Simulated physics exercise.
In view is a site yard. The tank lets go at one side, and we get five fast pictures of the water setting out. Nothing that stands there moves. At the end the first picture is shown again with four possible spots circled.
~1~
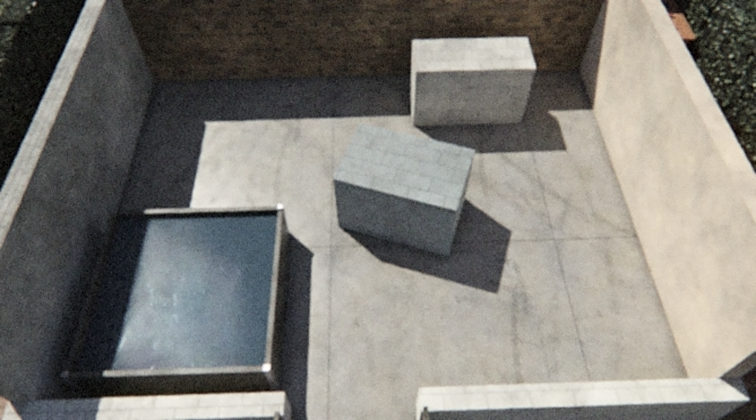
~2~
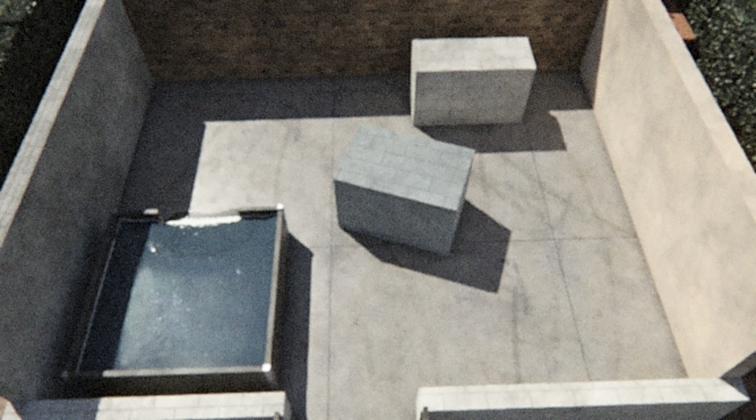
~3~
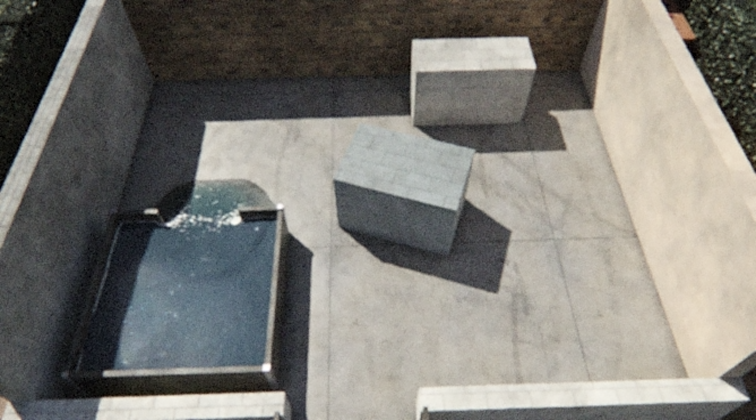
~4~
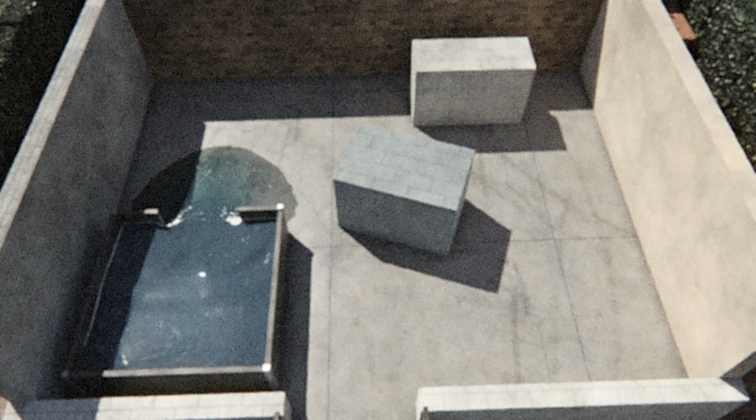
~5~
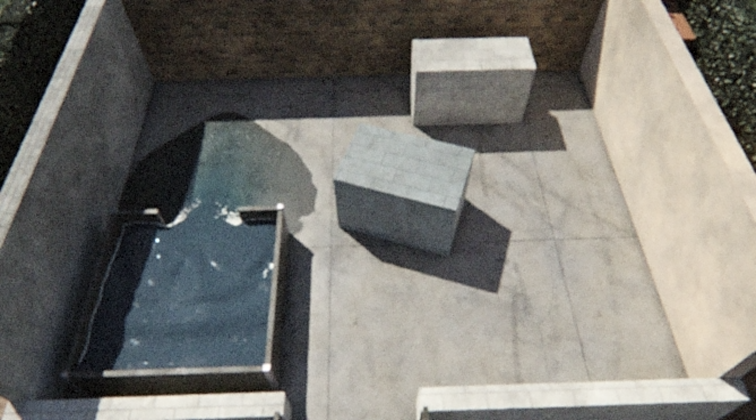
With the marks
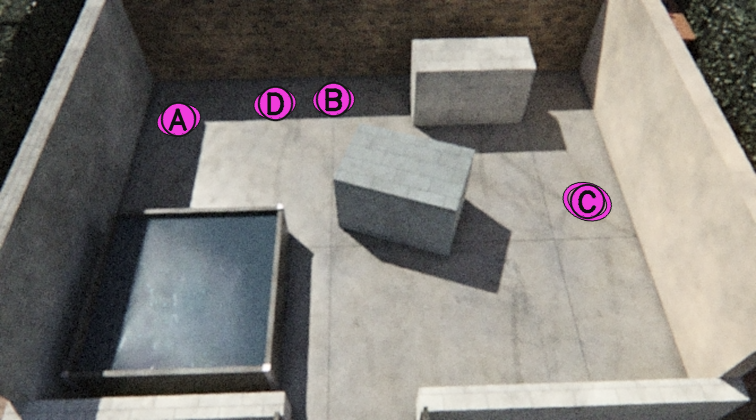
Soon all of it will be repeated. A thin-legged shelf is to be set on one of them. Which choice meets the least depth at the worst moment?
The best spot is C.
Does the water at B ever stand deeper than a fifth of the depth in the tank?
Yes.
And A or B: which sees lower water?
B.
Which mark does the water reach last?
C it is.
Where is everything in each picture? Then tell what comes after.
The first frame shows tank full, its middle at (185, 287); open gate at (352, 395).
In the second frame, water covers 1 % of the ground, its front hidden from here.
The third frame shows front seen at (196, 184), 4 % of the ground wet.
The fourth frame shows front seen at (218, 149), 8 % of the ground wet.
The fifth frame shows front seen at (228, 115), 14 % of the ground wet.
On the marked copy, A at (178, 119); B at (333, 99); C at (587, 201); D at (275, 103).
Choosing A, the water peaks at about 54 % of the depth that stood in the tank.
Choosing B, the water peaks at about 33 % of the depth that stood in the tank.
Choosing C, the water peaks at about 18 % of the depth that stood in the tank.
Choosing D, the water peaks at about 44 % of the depth that stood in the tank.
